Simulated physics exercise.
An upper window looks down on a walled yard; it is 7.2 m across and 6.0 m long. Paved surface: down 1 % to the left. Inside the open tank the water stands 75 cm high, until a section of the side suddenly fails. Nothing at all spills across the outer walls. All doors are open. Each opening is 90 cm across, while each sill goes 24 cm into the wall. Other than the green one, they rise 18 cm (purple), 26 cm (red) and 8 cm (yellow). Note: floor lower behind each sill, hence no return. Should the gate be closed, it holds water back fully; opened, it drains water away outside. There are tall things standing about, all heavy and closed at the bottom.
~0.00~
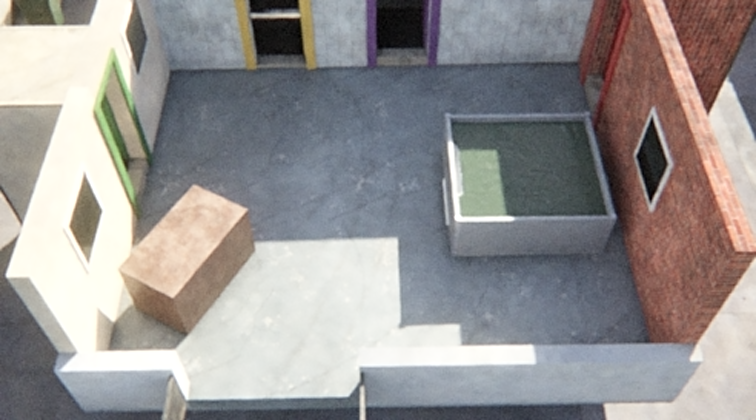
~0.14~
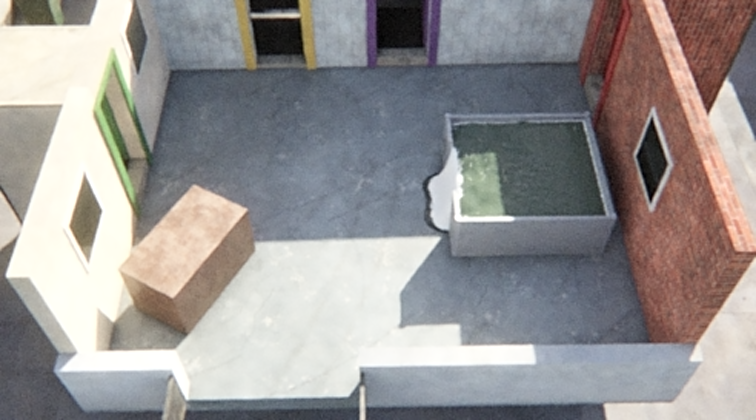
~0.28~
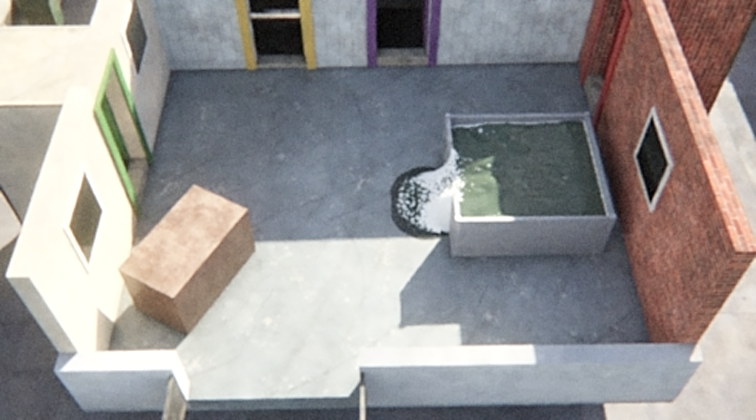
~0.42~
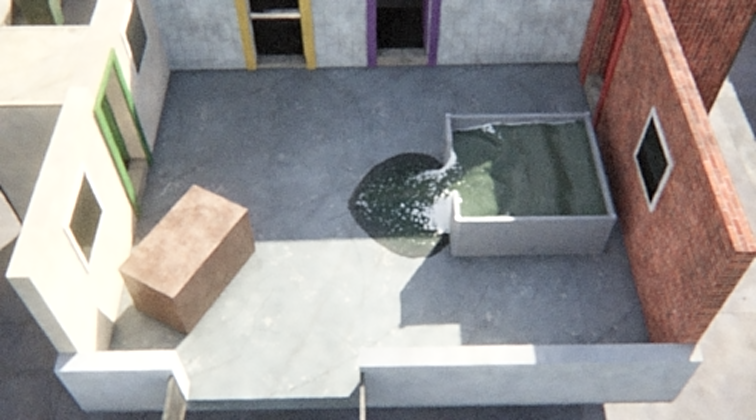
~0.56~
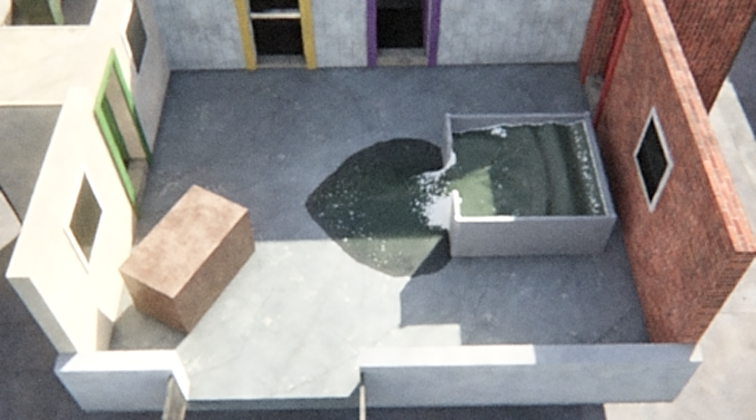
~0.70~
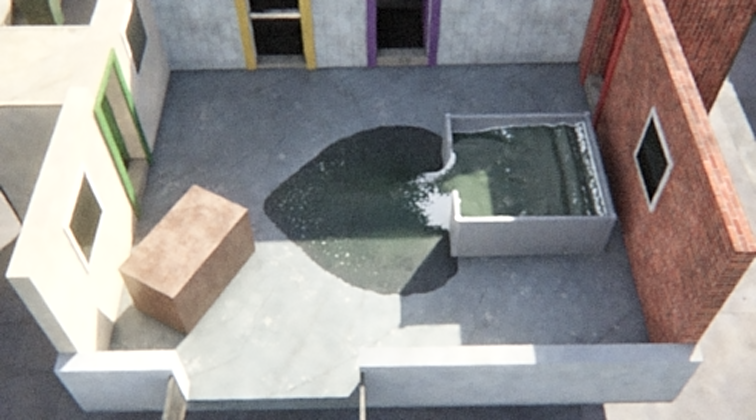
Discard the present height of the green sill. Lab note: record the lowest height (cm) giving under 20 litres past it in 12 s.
Lowest height: 25 cm.
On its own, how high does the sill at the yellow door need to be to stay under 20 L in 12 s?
Yellow would need about 7.5 cm on its own.
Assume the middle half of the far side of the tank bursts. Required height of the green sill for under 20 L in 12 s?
You'd want it roughly 12.5 centimetres tall.
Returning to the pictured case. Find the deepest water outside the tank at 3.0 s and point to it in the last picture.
Near (171, 72).
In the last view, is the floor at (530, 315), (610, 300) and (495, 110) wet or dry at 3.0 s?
In order: Untouched, untouched, untouched.
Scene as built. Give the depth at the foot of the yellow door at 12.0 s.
It comes to about 6.0 centimetres deep.
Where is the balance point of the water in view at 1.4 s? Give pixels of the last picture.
Centre of mass: About (459, 201) px.
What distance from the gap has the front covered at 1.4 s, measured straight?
I make it some 4.8 m.
After 1.4 s water covers 40 % of the floor, deepest (40 cm) near (437, 202); 11 cm at the green door, 0 litres in over its 21 cm sill.
After 3.0 s water covers 55 % of the floor, deepest (34 cm) near (171, 72); 27 cm at the green door, 32 litres in over its 21 cm sill.
After 12.0 s water covers 85 % of the floor, deepest (12 cm) near (168, 86); 10 cm at the green door, 43 litres in over its 21 cm sill.
At the green door as built, the water arrived by 1.3 s and peaked near 31 cm at 2.4 s.
Run again over the same 12 s with other heights there, 35 litres in over 22 cm, 3 litres over 30 cm. The limit of 20 litres is kept from about 25 cm up.
